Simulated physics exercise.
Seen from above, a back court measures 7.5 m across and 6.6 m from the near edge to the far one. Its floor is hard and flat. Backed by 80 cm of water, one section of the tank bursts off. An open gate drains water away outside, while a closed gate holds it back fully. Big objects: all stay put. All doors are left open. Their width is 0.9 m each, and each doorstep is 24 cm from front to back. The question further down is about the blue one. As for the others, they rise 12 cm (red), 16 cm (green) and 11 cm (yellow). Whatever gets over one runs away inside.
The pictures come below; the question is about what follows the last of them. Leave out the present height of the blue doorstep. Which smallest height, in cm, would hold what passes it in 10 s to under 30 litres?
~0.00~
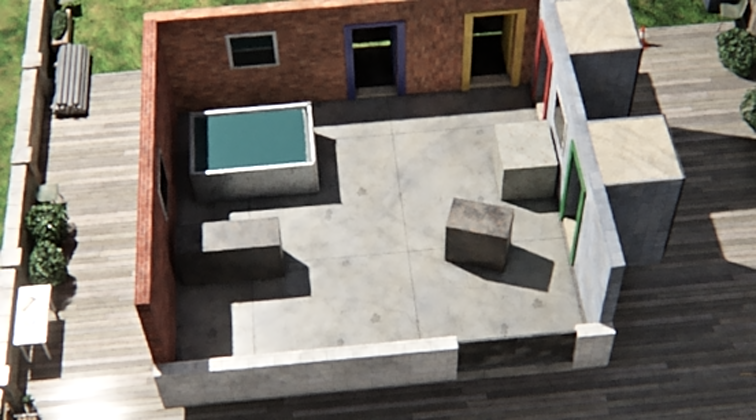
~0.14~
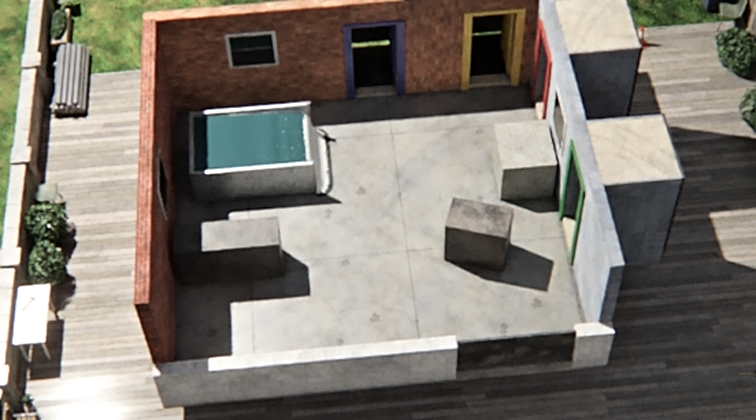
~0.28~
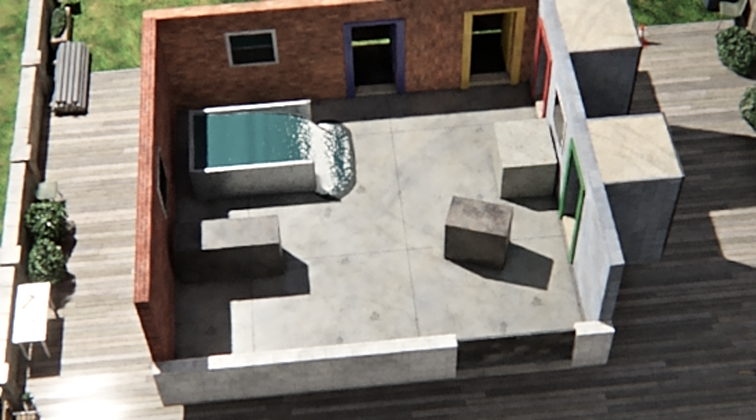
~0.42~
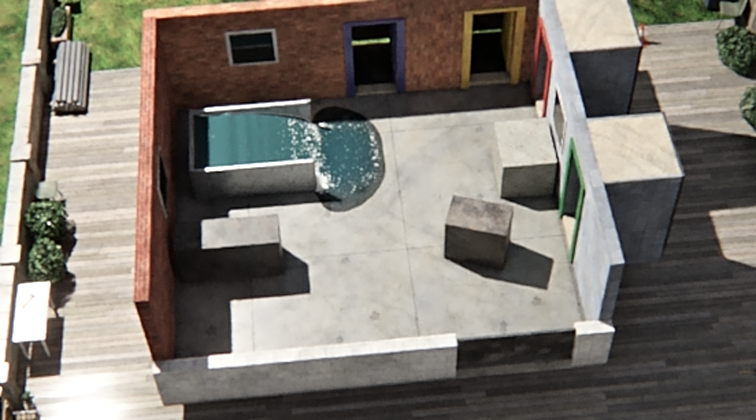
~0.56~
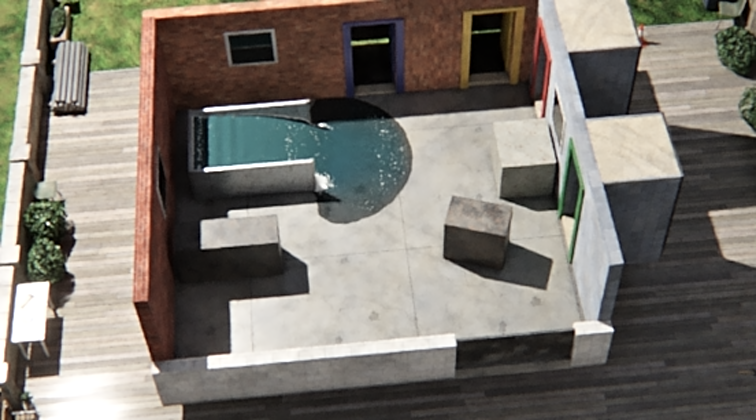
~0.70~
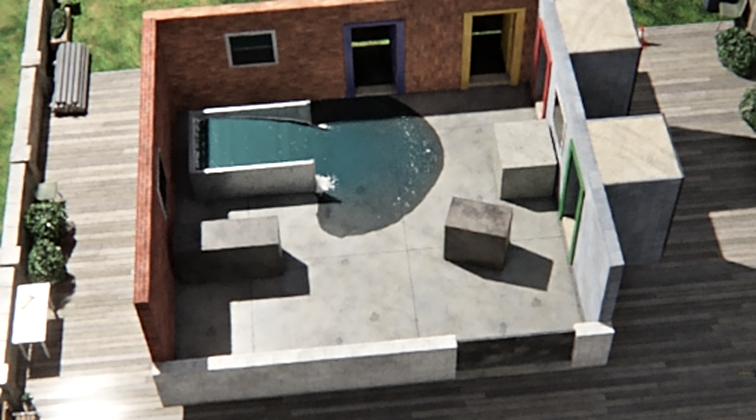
It would have to be roughly 11 cm high.
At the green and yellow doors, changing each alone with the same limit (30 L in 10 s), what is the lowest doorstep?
Roughly 16 cm for the green door and roughly 19 cm for the yellow door.
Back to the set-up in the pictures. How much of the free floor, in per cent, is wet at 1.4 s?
Approximately 35 % of it.
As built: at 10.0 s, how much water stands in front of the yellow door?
Some 5.5 centimetres.
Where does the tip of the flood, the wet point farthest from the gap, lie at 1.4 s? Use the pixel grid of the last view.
The farthest wet point is roughly at (530, 105) in the last view.
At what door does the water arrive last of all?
Door: Green.
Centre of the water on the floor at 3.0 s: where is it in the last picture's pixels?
Centre estimate: (410, 167) px, approximately.
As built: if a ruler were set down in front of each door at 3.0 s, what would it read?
Red door 32 cm, blue door 11 cm, green door 23 cm, yellow door 19 cm.
After 1.4 s water covers 35 % of the floor, deepest (33 cm) near (319, 163); 14 cm at the blue door, 9 litres in over its 5 cm doorstep.
After 3.0 s water covers 50 % of the floor, deepest (36 cm) near (503, 101); 11 cm at the blue door, 72 litres in over its 5 cm doorstep.
After 10.0 s water covers 95 % of the floor, deepest (12 cm) near (175, 325); 7 cm at the blue door, 124 litres in over its 5 cm doorstep.
At the blue door as built, the water arrived by 0.7 s and peaked near 14 cm at 1.6 s.
With a doorstep of 10 cm, 39 litres would have come in within the 10 s; with 13.5 cm, 14 litres. So under 30 litres takes about 11 cm.
